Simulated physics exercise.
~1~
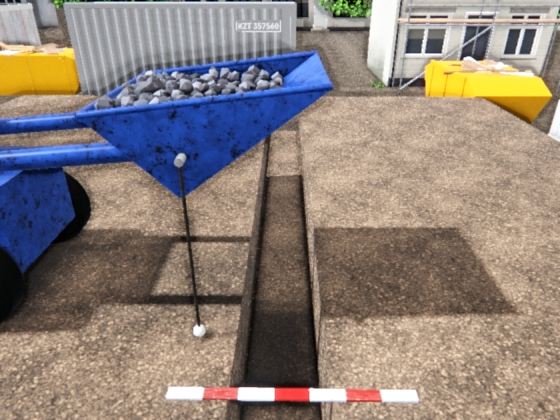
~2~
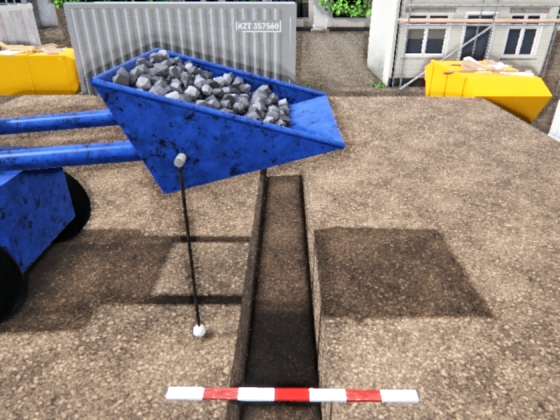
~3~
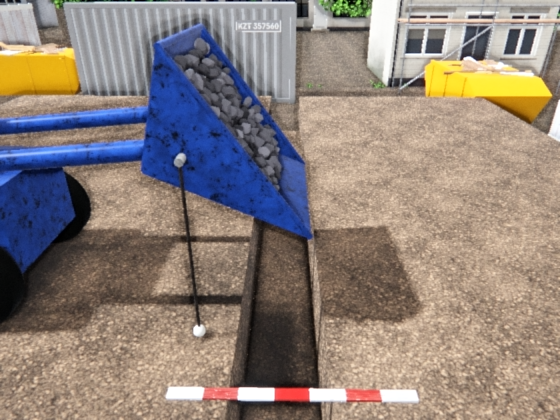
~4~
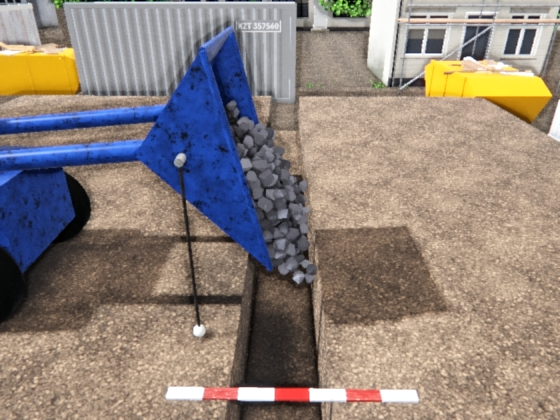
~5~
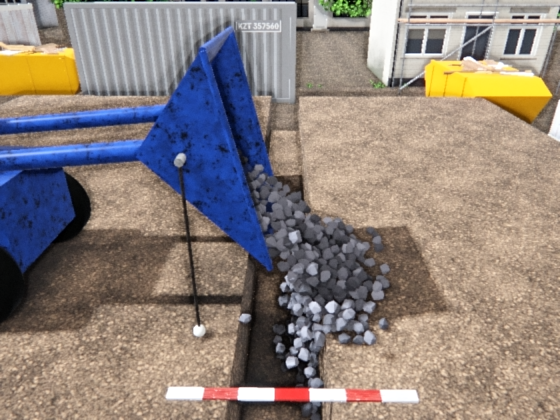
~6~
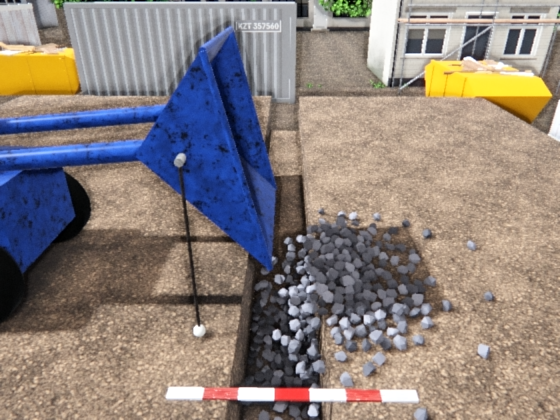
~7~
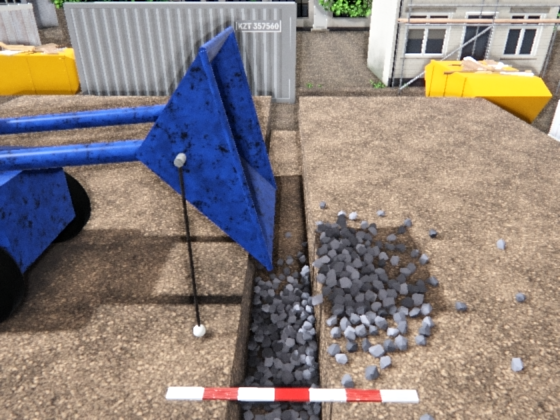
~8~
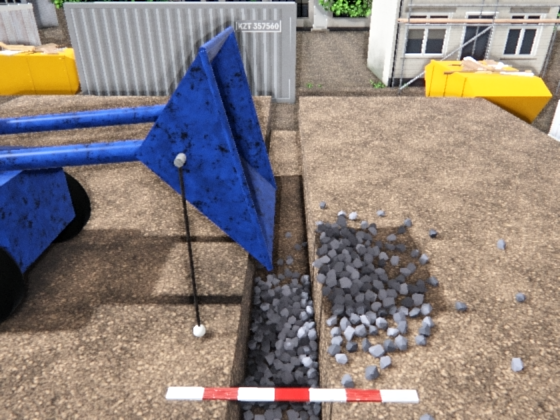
At first, a blue loader on the left holds a bucket heaped with grey stones beside a straight trench, with a red and white striped bar lying across its near end. The bucket tips forward to the right, and the stones begin sliding toward its lowered edge. They then pour out in a thick stream, some dropping into the trench and others spilling onto the ground beyond it. The bucket stays steeply tilted as it empties. Finally, the stones lie still, more in the trench than in the scattered patch to its right.
